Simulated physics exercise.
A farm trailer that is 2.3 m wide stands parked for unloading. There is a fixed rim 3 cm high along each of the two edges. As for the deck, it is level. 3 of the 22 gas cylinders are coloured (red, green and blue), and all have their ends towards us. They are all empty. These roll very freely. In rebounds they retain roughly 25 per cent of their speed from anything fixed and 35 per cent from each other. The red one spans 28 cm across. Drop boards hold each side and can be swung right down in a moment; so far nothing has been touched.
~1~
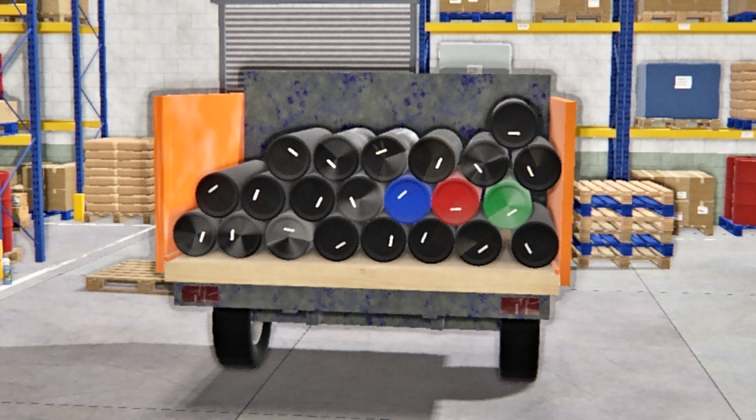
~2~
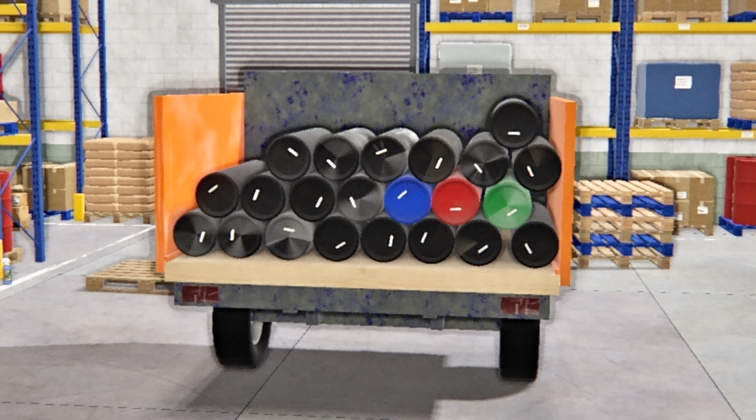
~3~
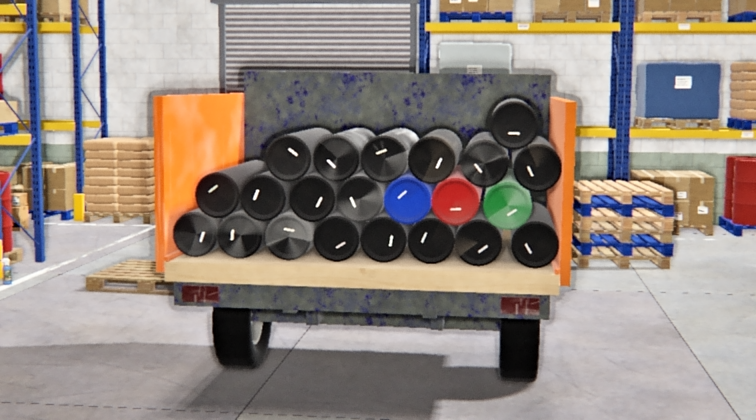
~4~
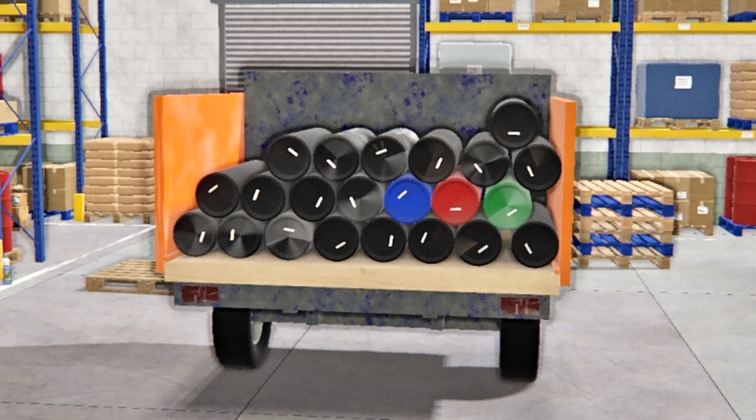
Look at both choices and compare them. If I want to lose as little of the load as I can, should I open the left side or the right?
Open the left one.
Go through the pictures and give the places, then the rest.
Red (455, 202), green (508, 206), blue (407, 201); the deck is level; 8 of the 22 make up the bottom layer; nothing moves, in the first picture.
Red (455, 202), green (508, 206), blue (407, 201); rims, left 3 cm, right 3 cm; all still, in the second picture.
Red (455, 202), green (508, 206), blue (407, 201); side tops at (159, 103) and (571, 109); all still, in the third picture.
Red (455, 202), green (508, 206), blue (407, 201); at rest, in the fourth picture.
Side on the left freed, after 0.6 s, red is up on others, 65 cm from the right edge, rolling left; green is up on others, 35 cm from the right edge; blue is up on others, 95 cm from the right edge, rolling left; 0 gone from the deck.
Side on the left freed, at the end, red is up on others, 65 cm from the right edge; green is up on others, 35 cm from the right edge; blue is up on others, 95 cm from the right edge; 0 gone from the deck.
Side on the right freed, after 0.8 s, red is up on others, 60 cm from the right edge; green is up on others, 30 cm from the right edge; blue is up on others, 90 cm from the right edge; 2 gone from the deck.
Side on the right freed, at the end, red is up on others, 60 cm from the right edge; green is up on others, 30 cm from the right edge; blue is up on others, 90 cm from the right edge; 2 gone from the deck.
